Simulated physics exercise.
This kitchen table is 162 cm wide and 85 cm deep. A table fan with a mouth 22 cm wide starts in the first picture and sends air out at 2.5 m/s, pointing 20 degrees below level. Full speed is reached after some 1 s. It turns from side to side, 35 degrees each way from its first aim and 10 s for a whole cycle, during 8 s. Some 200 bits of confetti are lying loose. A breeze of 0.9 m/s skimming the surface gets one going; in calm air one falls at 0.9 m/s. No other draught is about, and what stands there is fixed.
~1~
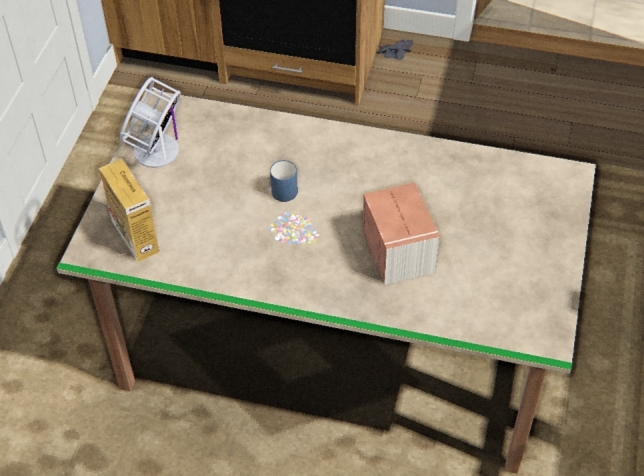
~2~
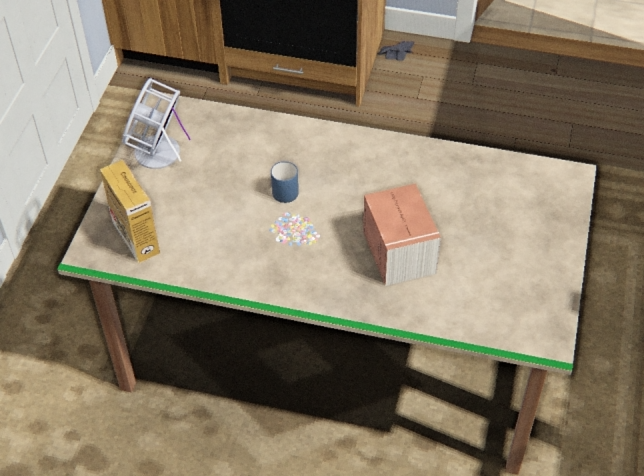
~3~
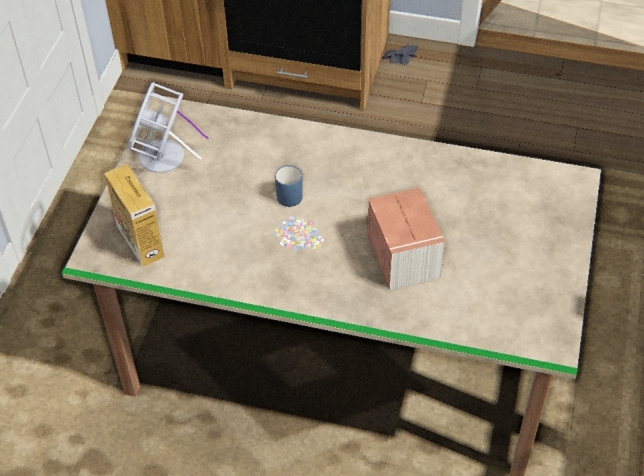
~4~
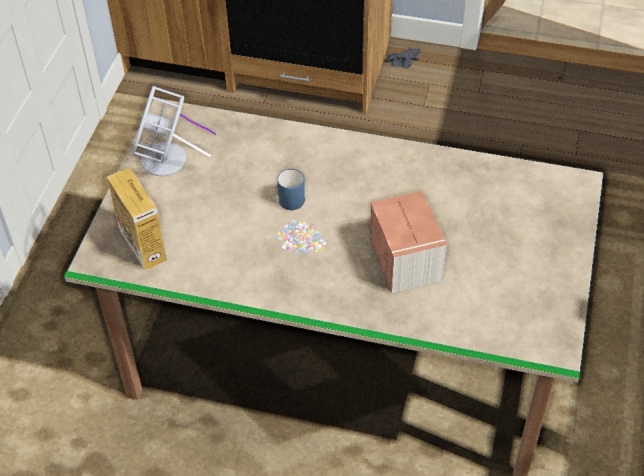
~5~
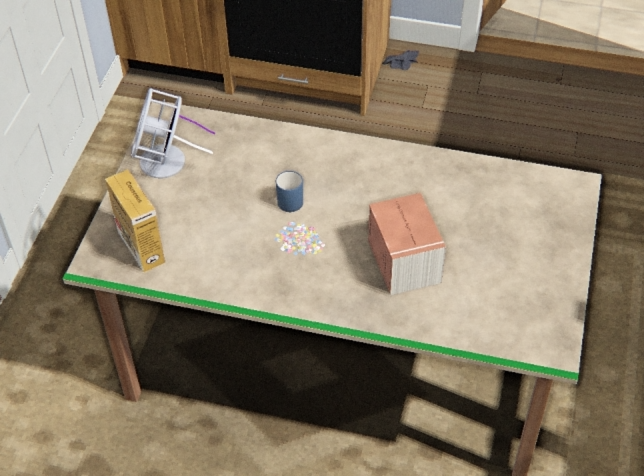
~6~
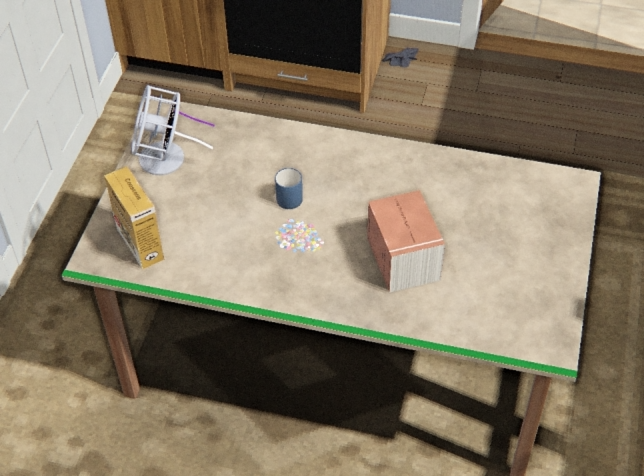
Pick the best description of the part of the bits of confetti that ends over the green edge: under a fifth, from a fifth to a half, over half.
By then more than half are over the green edge.
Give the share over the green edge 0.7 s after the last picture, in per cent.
Some 0 per cent.
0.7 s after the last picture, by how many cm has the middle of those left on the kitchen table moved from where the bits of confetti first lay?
About 15 cm.
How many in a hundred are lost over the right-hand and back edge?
About 0 % right-hand, 0 % back.
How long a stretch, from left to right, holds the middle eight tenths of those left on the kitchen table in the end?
About 40 cm.
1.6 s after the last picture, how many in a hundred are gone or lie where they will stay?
About 30 %.
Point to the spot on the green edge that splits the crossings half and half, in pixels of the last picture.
At about (401, 343).
Then, 0.7 s after the last picture, 100 % are still on the top, 0 % are over the green edge; the middle of those left on the top is near (327, 262).
Then, 1.6 s after the last picture, 63 % are still on the top, 37 % are over the green edge; the middle of those left on the top is near (323, 250).
Then, 3.5 s after the last picture, 62 % are still on the top, 38 % are over the green edge; the middle of those left on the top is near (324, 244).
Then, 7.1 s after the last picture, at the end, 82 % are over the green edge; the middle of those left on the top is near (361, 251).
